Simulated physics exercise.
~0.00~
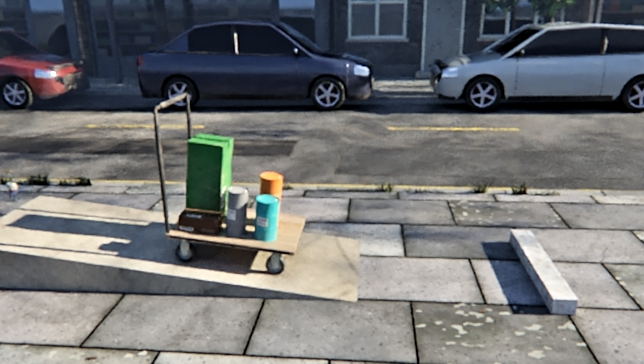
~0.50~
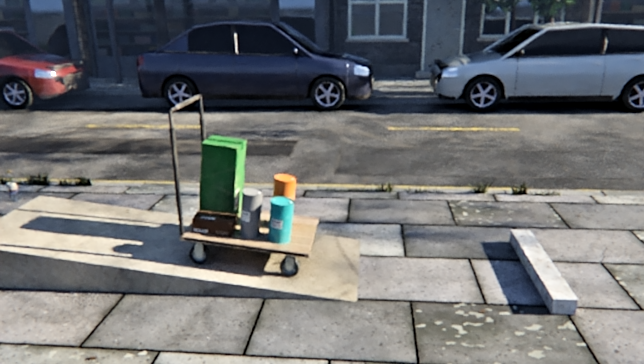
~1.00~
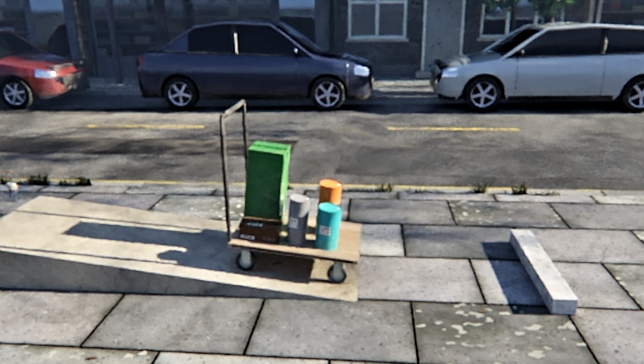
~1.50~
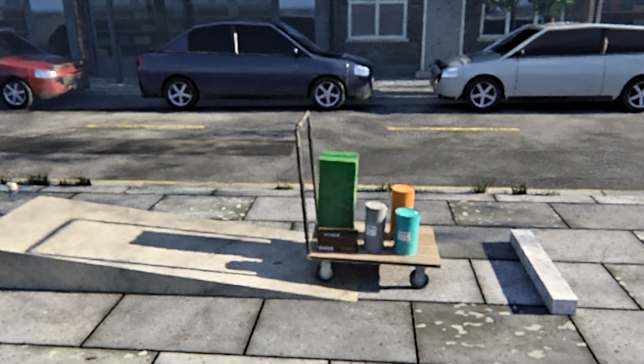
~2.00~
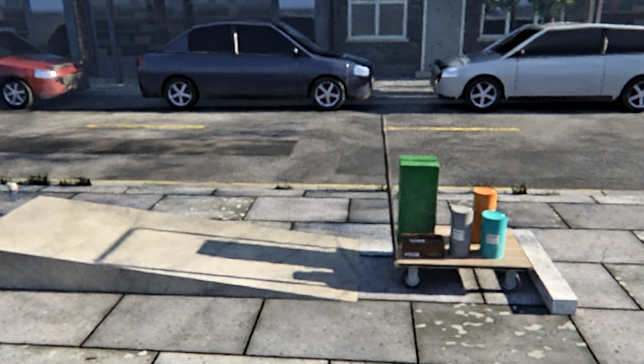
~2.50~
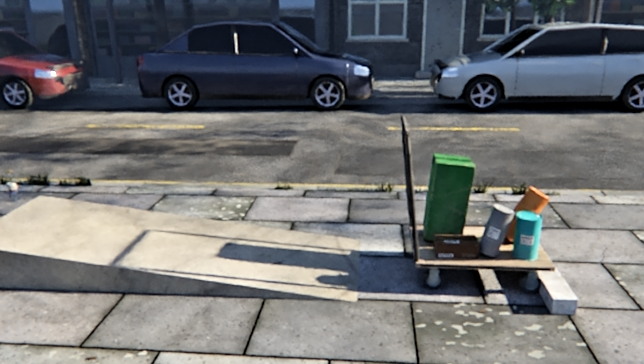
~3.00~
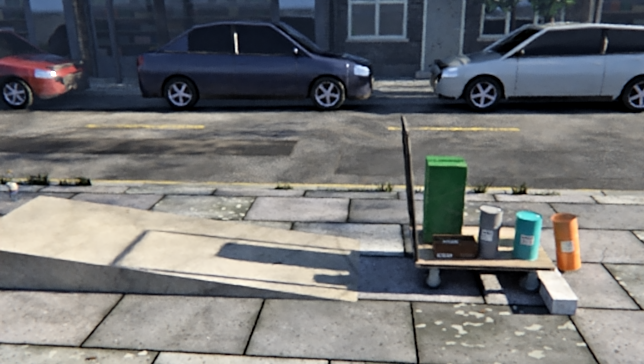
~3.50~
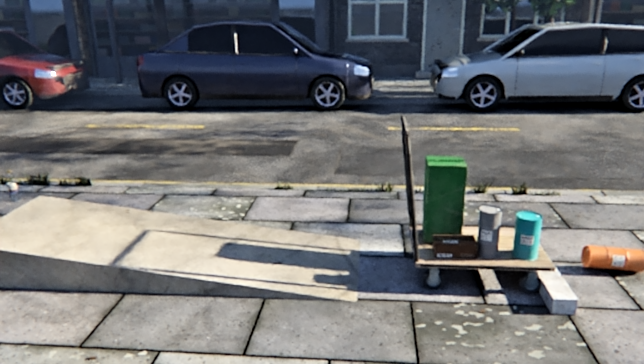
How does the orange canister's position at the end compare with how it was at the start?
At the start the orange canister stands upright on the trolley. By the end it is lying on its side on the paving to the right of the kerb.
